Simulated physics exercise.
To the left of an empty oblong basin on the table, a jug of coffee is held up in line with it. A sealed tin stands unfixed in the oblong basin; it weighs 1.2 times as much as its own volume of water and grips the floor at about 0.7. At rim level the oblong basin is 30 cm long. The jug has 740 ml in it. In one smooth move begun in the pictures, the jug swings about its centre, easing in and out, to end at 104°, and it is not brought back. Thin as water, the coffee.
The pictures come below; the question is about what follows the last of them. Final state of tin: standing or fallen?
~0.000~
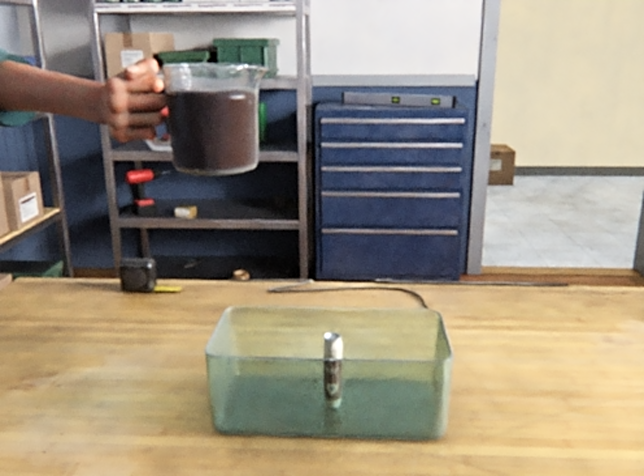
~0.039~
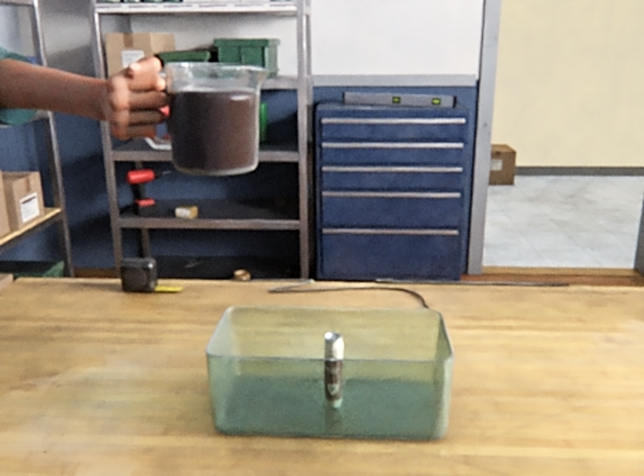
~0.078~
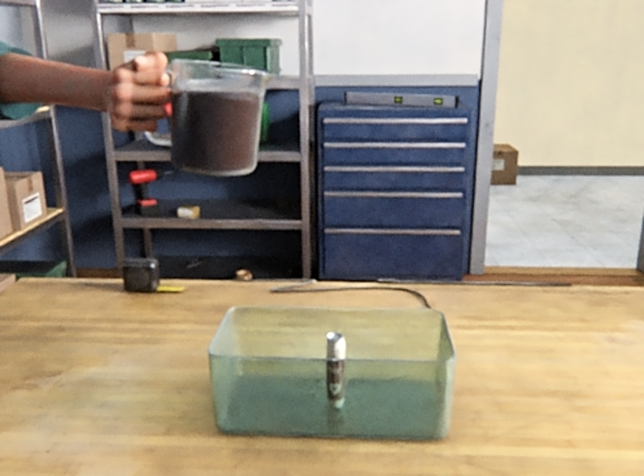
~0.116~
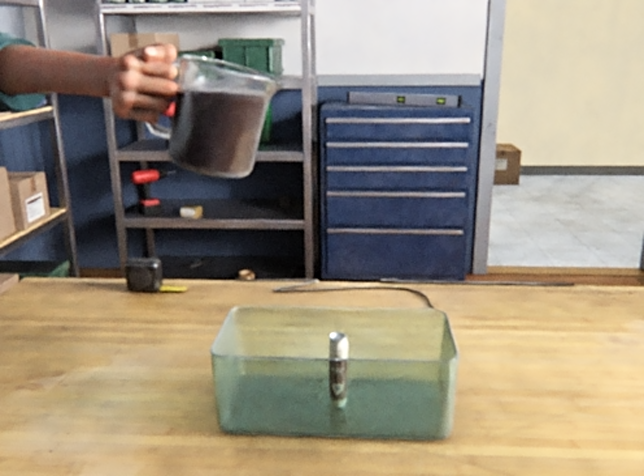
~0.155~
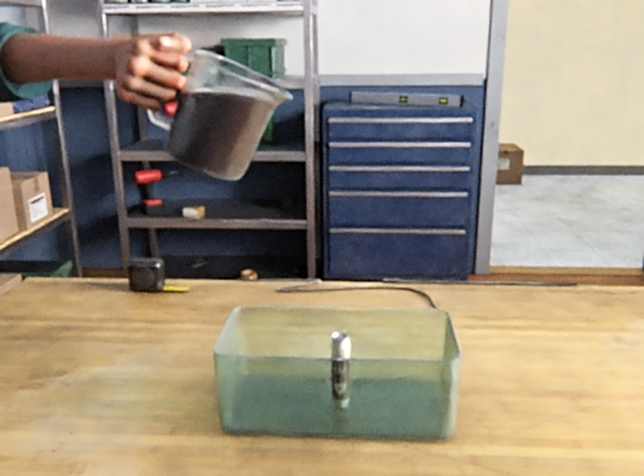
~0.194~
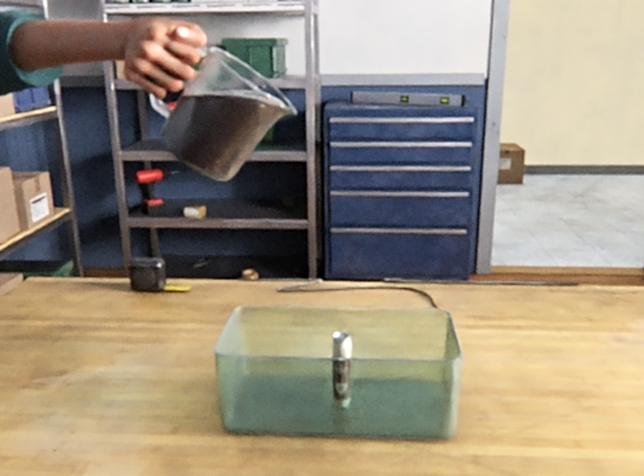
Standing.
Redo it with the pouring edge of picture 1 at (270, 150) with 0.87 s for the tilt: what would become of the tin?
After that, the tin overturns.
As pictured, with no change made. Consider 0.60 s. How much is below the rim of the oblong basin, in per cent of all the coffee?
46 per cent, give or take a little.
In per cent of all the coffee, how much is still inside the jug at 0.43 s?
About 56 percent.
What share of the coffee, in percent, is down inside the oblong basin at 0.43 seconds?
Roughly 0 per cent.
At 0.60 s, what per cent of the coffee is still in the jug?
Roughly 16 per cent.
Then, 0.43 s in, the tilt is 101° and 57 per cent is still to pour; the tin stands where it began.
Then, 0.60 s in, the tilt is 104° and 17 per cent is still to pour; the tin stands where it began.
Then, 0.78 s in, the tilt is 104° and 4 per cent is still to pour; the tin stands where it began.
Then, 0.98 s in, the tilt is 104° and 1 per cent is still to pour; the tin stands where it began.
Finally, the tin stands where it began.
